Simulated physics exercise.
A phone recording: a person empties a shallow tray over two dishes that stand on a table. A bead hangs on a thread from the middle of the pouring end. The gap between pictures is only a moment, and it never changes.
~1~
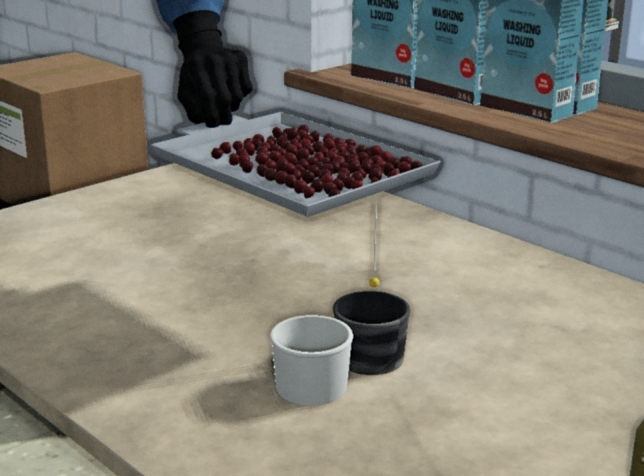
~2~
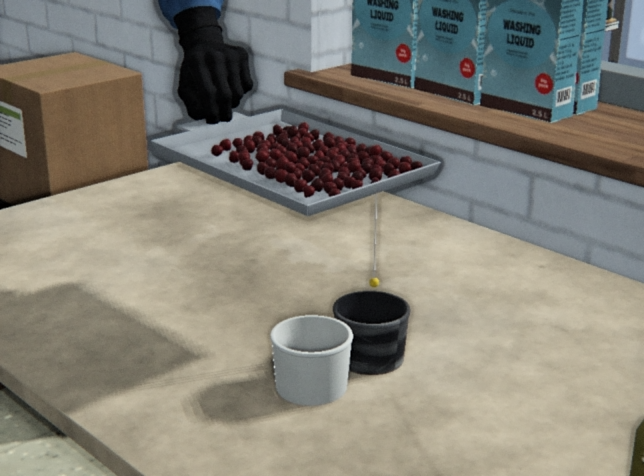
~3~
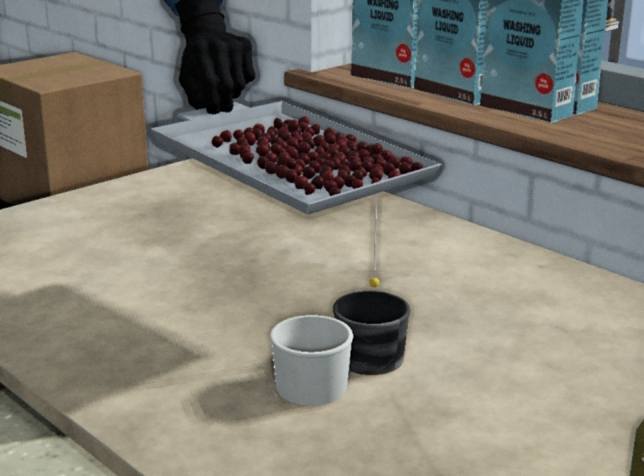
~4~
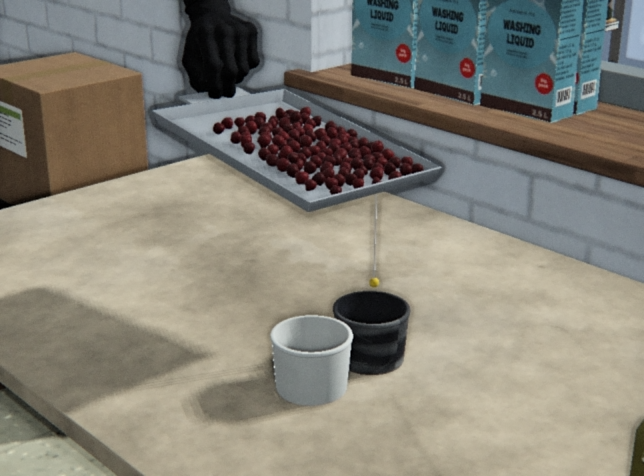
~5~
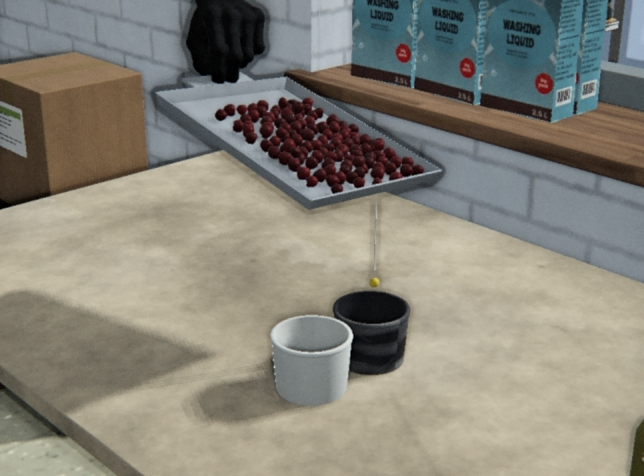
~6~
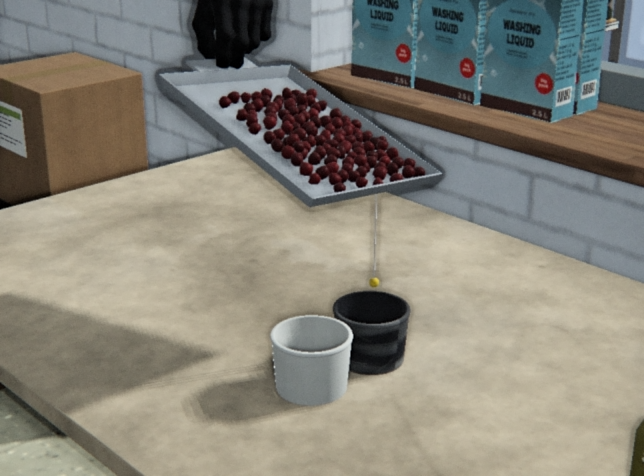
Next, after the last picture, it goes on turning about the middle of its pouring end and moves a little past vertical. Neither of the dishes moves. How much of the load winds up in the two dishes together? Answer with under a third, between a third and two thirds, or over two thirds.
The two dishes together get under a third of it.
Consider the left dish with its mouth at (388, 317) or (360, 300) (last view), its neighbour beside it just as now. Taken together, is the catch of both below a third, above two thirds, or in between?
Case one, one to two thirds; case two, under a third.
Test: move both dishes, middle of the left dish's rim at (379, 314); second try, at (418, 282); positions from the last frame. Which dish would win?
So at the first spot it's the one placed on the right, and at the second spot it's the one placed on the left.
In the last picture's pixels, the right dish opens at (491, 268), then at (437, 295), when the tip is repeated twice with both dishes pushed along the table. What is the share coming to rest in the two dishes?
About 50 per cent first, then about 50 per cent.
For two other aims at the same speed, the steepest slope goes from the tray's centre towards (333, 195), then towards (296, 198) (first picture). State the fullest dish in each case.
Going by the two tries in order: The left-placed dish, then the left-placed dish.
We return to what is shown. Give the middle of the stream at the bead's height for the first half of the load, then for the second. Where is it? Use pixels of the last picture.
About (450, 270), and after that about (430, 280).
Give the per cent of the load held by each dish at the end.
Left dish: 0; right dish: 0 percent.
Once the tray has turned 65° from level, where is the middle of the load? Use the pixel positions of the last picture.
About (383, 130).
Just after the last frame, tray tipped steeply; almost all on the tray; just a few outside both; just a few in the air.
A moment on, tray tipped past a quarter turn; just a few in the right dish; the larger part outside both; about a tenth in the air.
Further on, tray tipped past a quarter turn; just a few in the right dish; almost all outside both.
When it is over, tray tipped past a quarter turn; not one in the left dish; just a few in the right dish; almost all outside both.
